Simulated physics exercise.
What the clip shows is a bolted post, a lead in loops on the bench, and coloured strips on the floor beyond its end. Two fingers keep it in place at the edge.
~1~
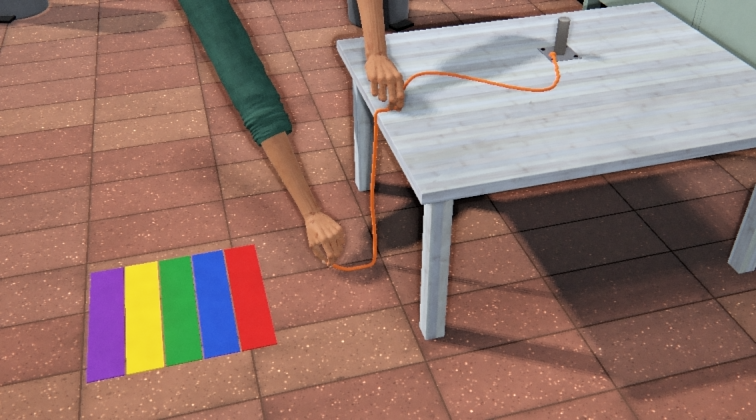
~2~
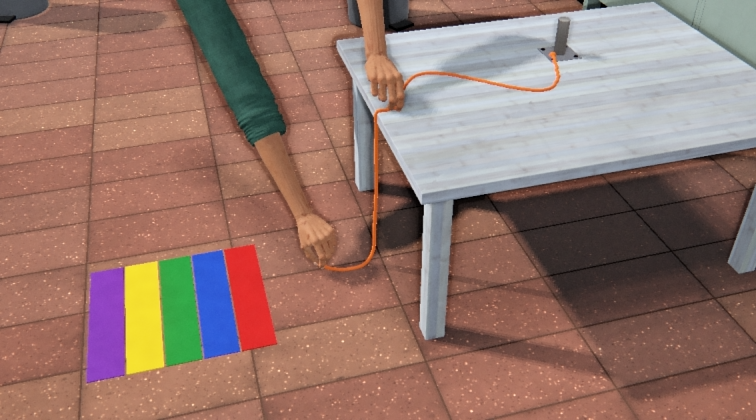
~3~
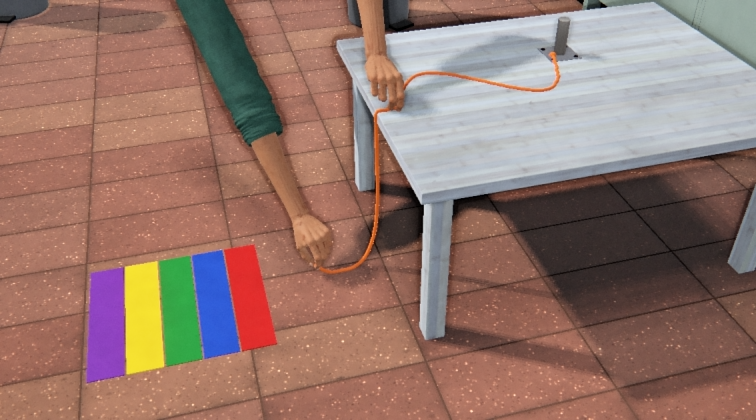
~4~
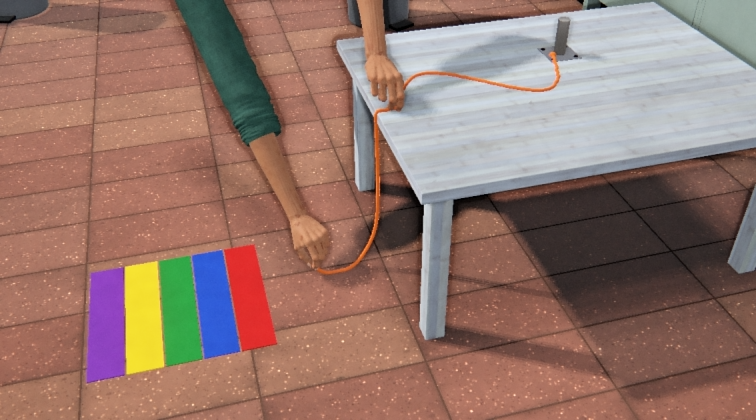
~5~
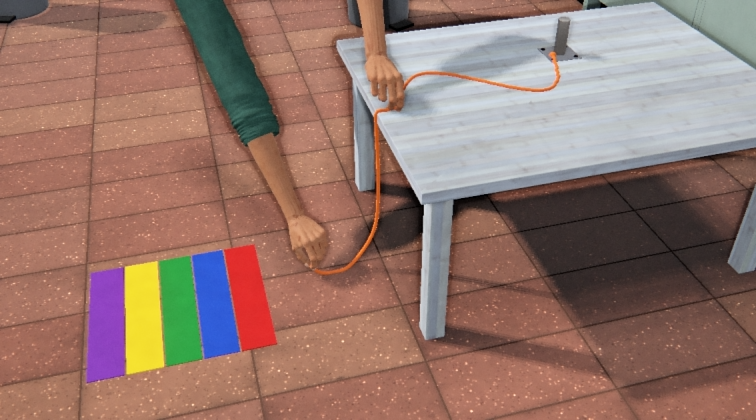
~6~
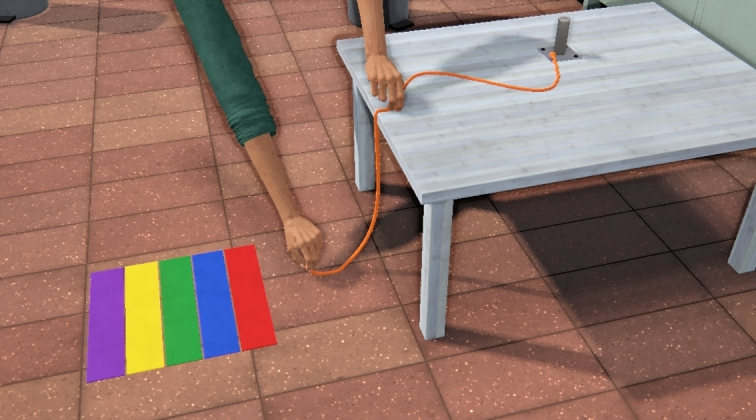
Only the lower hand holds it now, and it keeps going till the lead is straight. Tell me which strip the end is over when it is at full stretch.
It is over the purple strip.
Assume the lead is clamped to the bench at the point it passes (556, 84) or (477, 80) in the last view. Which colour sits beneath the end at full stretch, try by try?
Try 1: Yellow; try 2: Green.
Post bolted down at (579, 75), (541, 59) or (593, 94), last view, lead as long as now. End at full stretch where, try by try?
Try by try, about (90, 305), (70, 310) and (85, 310).
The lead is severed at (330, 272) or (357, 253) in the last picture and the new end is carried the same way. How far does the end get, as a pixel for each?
First (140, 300), then (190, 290).
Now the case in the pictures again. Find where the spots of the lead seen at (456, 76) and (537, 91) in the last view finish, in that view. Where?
End points: Roughly (405, 94); roughly (476, 74).
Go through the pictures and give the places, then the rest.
End (328, 263); red (256, 327); blue (219, 334); green (183, 342); yellow (144, 349); purple (106, 357), in the first frame.
End (320, 264); lead through (558, 72) (507, 86) (424, 74) (393, 109) (376, 178) (374, 243), in the second frame.
End (315, 265), in the third frame.
End (313, 265); lead through (558, 72) (507, 86) (424, 74) (393, 109) (378, 178) (370, 243), in the fourth frame.
End (311, 266), in the fifth frame.
End (307, 267); lead through (558, 72) (507, 86) (424, 74) (393, 109) (378, 178) (364, 243), in the sixth frame.
Soon after, end near (168, 292); over green.
After that, end near (125, 300); over yellow.
At the stop, end near (99, 305); over purple. It halts on the purple strip.
